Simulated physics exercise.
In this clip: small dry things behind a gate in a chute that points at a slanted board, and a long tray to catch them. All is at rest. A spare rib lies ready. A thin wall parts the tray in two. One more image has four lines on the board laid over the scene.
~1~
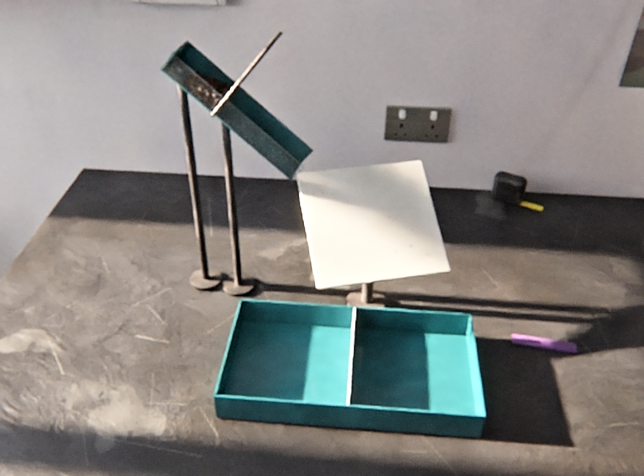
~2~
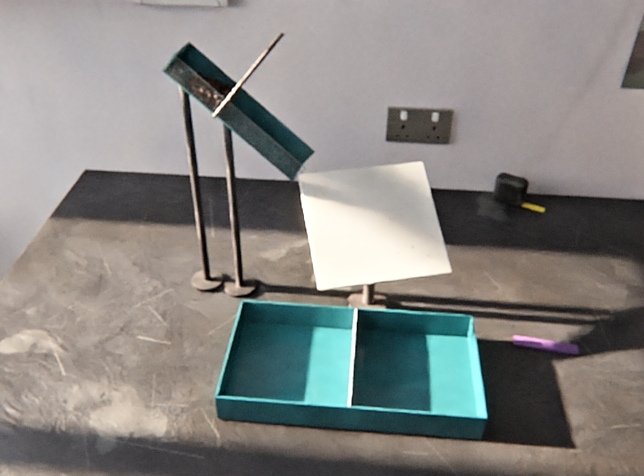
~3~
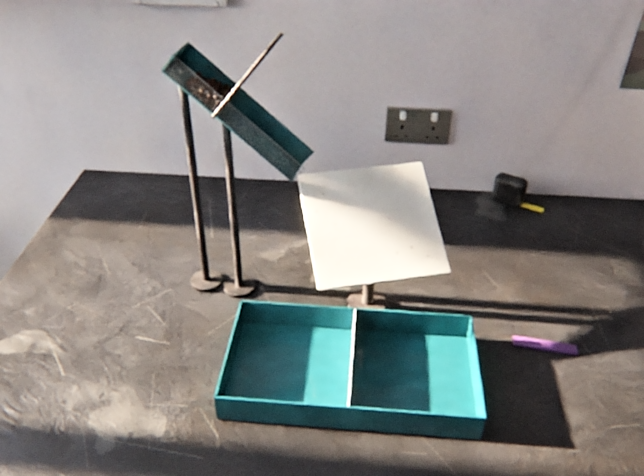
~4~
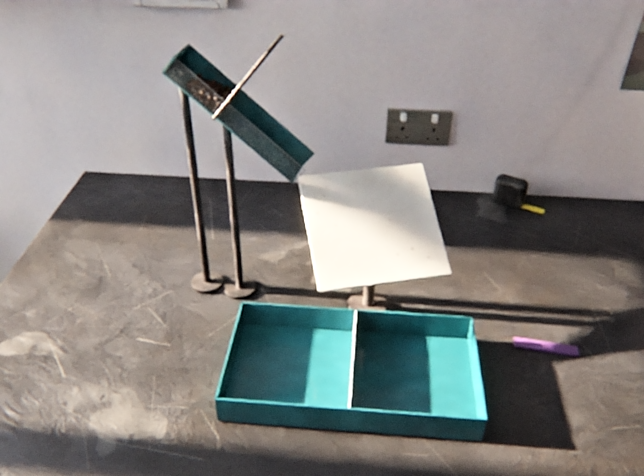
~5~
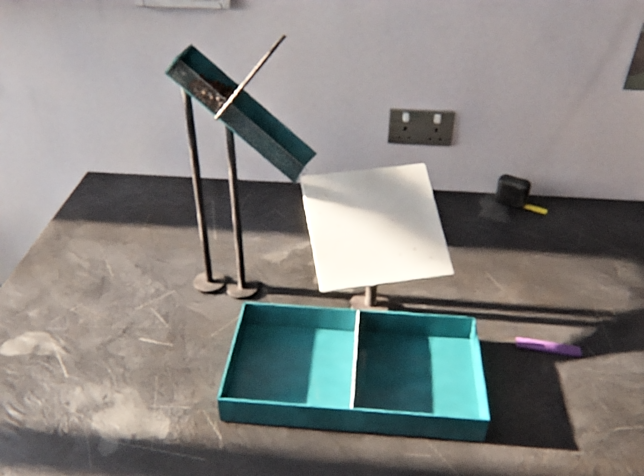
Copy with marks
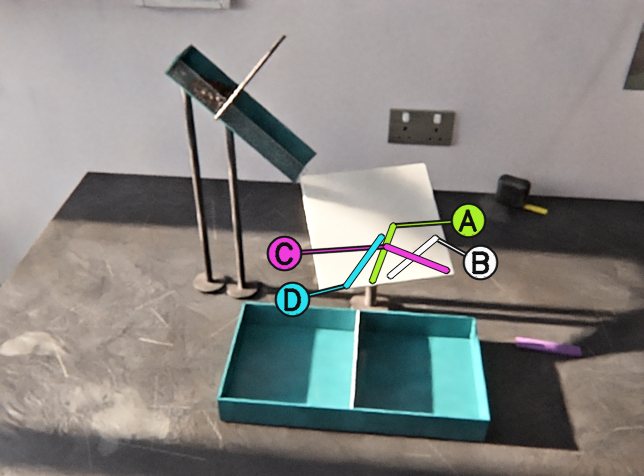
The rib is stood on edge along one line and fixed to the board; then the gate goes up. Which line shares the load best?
Line A does it best.
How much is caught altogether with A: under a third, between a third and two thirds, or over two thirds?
Line A gives over two thirds.
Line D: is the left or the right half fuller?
Left.
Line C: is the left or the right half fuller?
Right.
On the marked copy, line A from (393, 225) to (372, 280); line B from (435, 238) to (390, 275); line C from (386, 246) to (446, 270); line D from (381, 237) to (346, 285).
For line A, of what is caught, about a third in the left half, about two thirds in the right.
For line B, of what is caught, a stray few in the left half, nearly all in the right.
For line C, of what is caught, a small part in the left half, nearly all in the right.
For line D, of what is caught, most in the left half, a small part in the right.
